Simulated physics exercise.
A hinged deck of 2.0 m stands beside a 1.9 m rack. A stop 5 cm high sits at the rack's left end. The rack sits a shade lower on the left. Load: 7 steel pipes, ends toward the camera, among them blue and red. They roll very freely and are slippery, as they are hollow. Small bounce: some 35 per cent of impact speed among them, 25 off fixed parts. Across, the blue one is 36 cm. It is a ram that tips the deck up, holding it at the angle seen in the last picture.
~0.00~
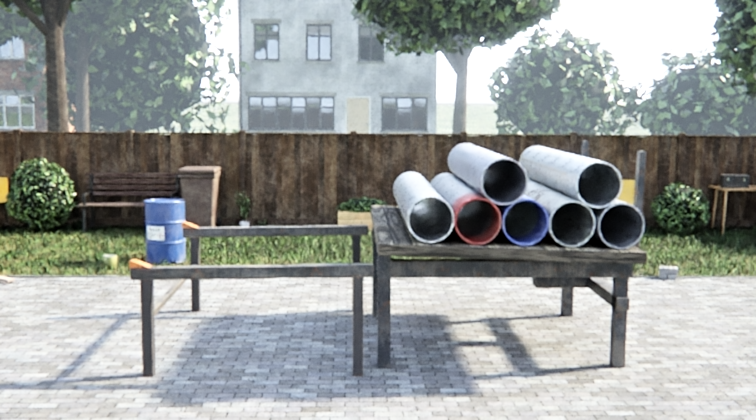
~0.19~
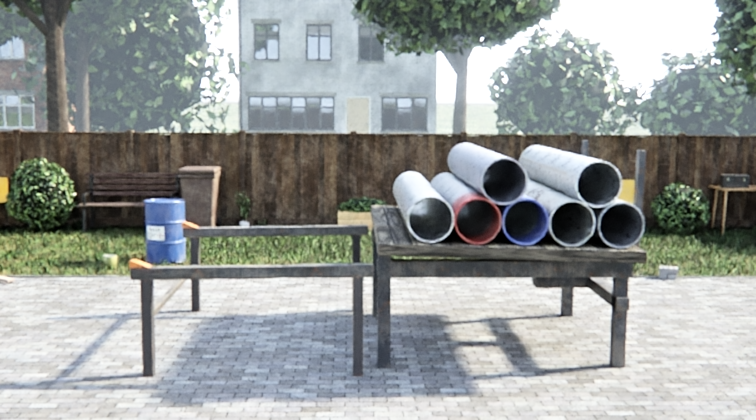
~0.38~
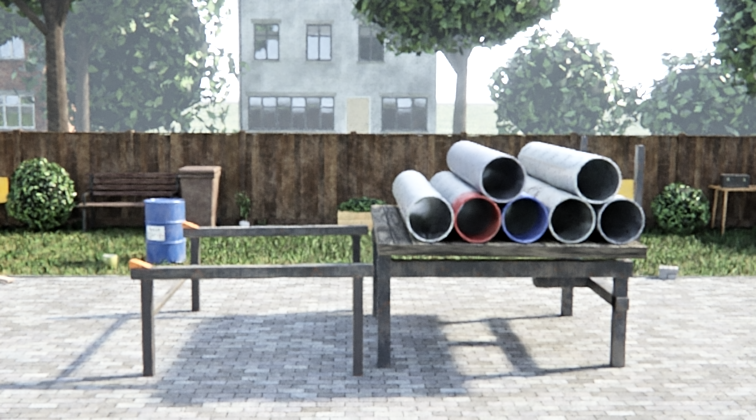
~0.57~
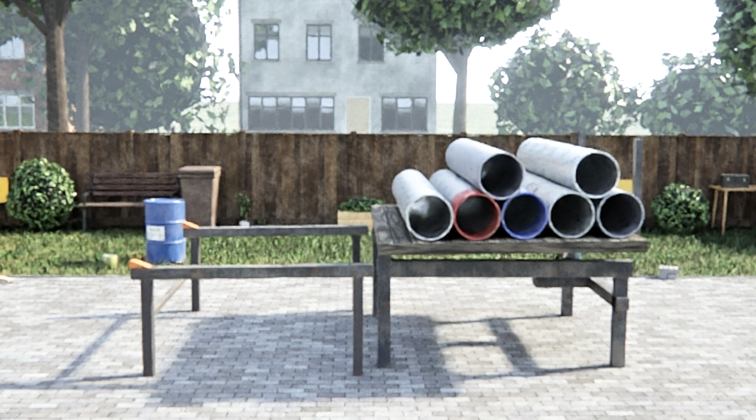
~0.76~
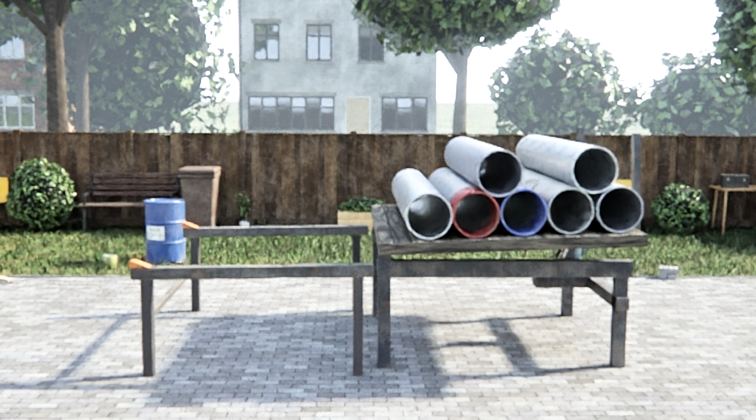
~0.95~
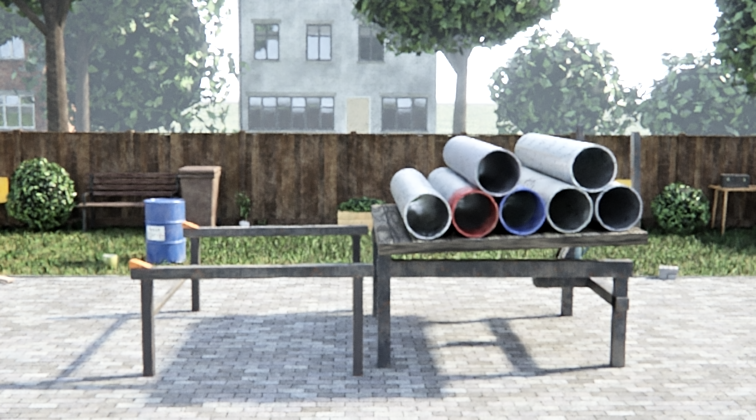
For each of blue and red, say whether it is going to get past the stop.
Blue - it does not, red - it does not.
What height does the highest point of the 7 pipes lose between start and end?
About 15 cm lower.
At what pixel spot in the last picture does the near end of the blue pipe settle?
I'd say somewhere close to (193, 244).
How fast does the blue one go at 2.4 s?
0.3 m/s, roughly.
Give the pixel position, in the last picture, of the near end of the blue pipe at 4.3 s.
That would be about (382, 218) in pixels.
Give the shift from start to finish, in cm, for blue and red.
Blue about 250; red about 250.
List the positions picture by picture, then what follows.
Blue (526, 223), red (478, 221); deck tilted 2° back; stop top at (131, 263), in the first frame.
Blue (526, 222), red (478, 221); deck tilted 2° back, in the second frame.
Blue (526, 220), red (478, 219); deck tilted 1° back, in the third frame.
Blue (525, 216), red (477, 217); deck tilted 1° to the rack, in the fourth frame.
Blue (524, 213), red (476, 215); deck tilted 2° to the rack, in the fifth frame.
Blue (523, 212), red (475, 214); deck tilted 2° to the rack, in the sixth frame.
By 2.4 s, blue is on the deck, 85 cm from the hinge, rolling left; red is on the deck, 50 cm from the hinge, rolling left; 0 of 7 over the stop.
By 4.3 s, blue is on the deck, 5 cm from the hinge, rolling left; red is on the rack, 150 cm from the rack's far end, rolling left; 0 of 7 over the stop.
By 6.6 s, blue is on the rack, 65 cm from the rack's far end, rolling left; red is on the rack, 25 cm from the rack's far end, rolling left; 2 of 7 over the stop.
Finally (9.1 s), blue is on the rack, 50 cm from the rack's far end; red is on the rack, 15 cm from the rack's far end; 2 of 7 over the stop.
